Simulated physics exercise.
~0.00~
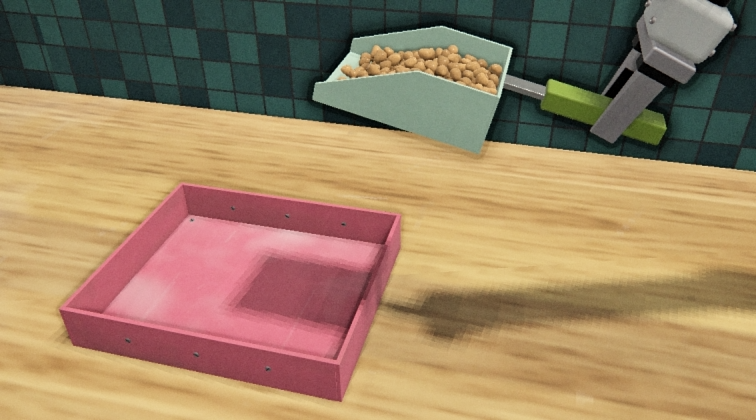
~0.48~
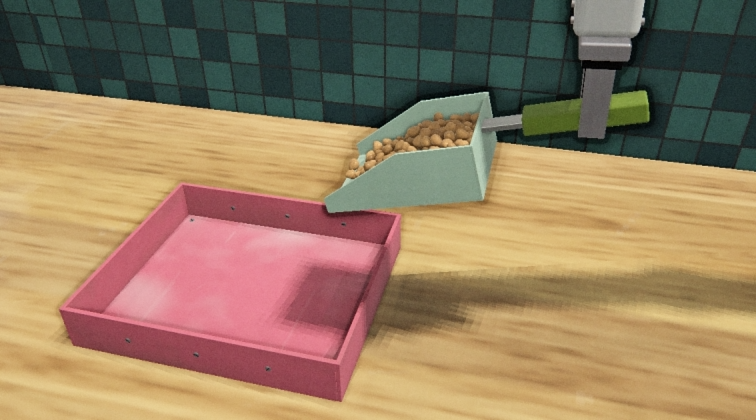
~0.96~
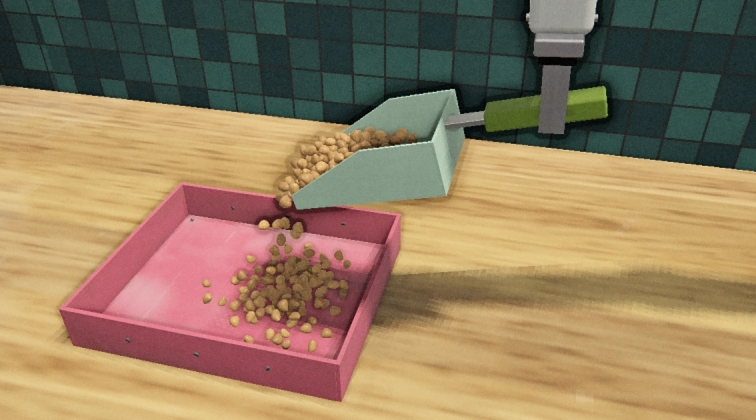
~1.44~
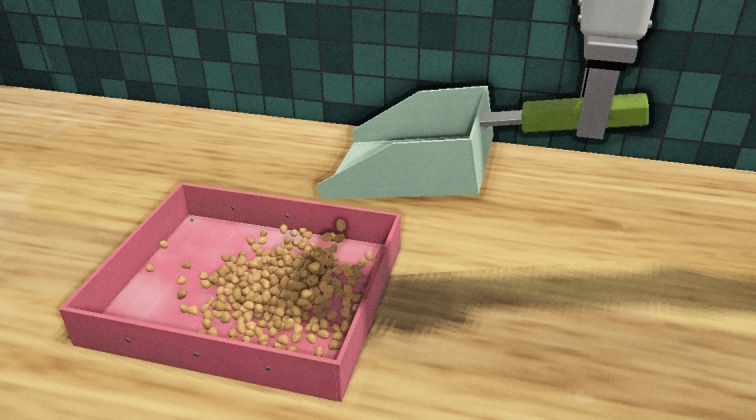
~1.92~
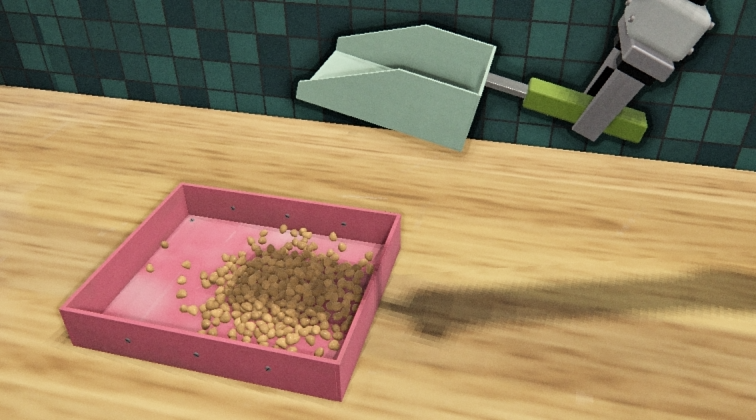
On a pale wooden counter before a dark green tiled wall, seen from slightly above by a still camera, a pink square tray sits at the left. To its upper right, a grey robot arm holds a pale green scoop by its bright green handle, loaded with tan dried beans. The arm lowers the scoop toward the tray and tips its open front downward. It moves left, and the beans slide out over the lip and scatter inside. The emptied scoop draws back right, then rises and tilts backward, leaving the beans heaped in the tray's right side.
